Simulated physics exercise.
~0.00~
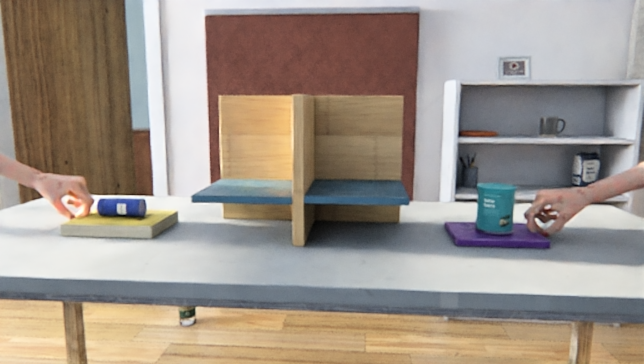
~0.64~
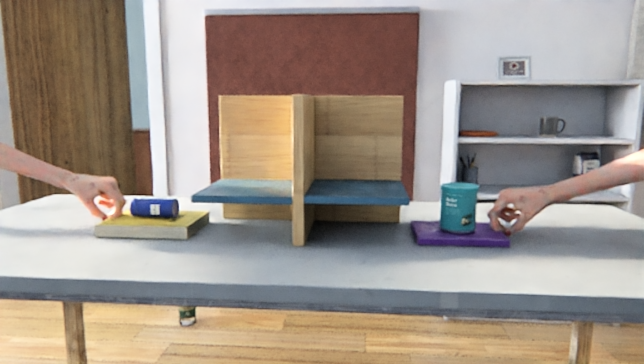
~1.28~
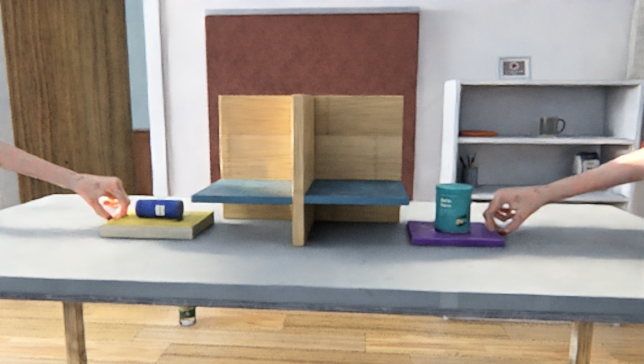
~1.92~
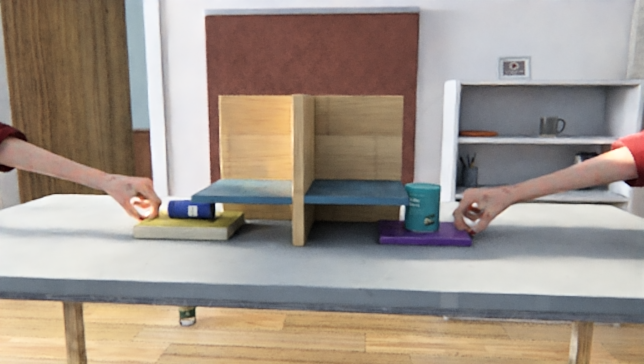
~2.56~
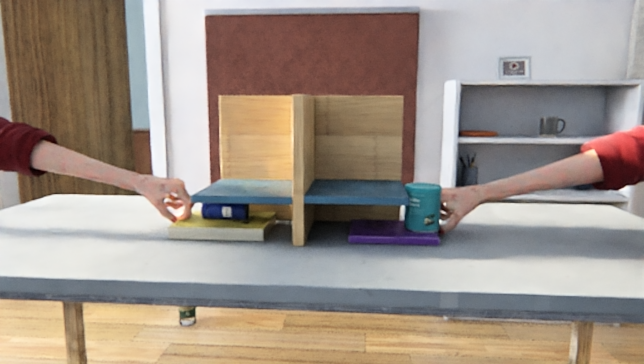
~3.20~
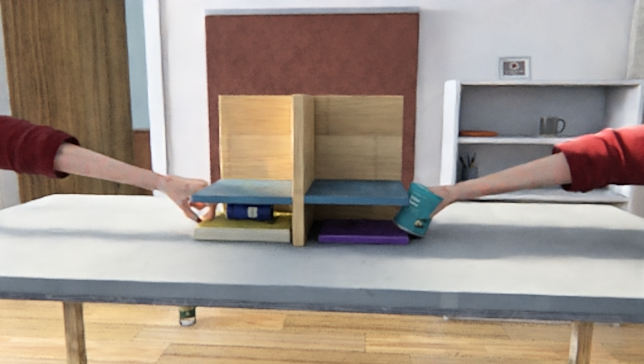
Blue shaker on yellow book sliding under a shelf while turquoise pot on purple tray strikes the edge and tips, hands pushing both.
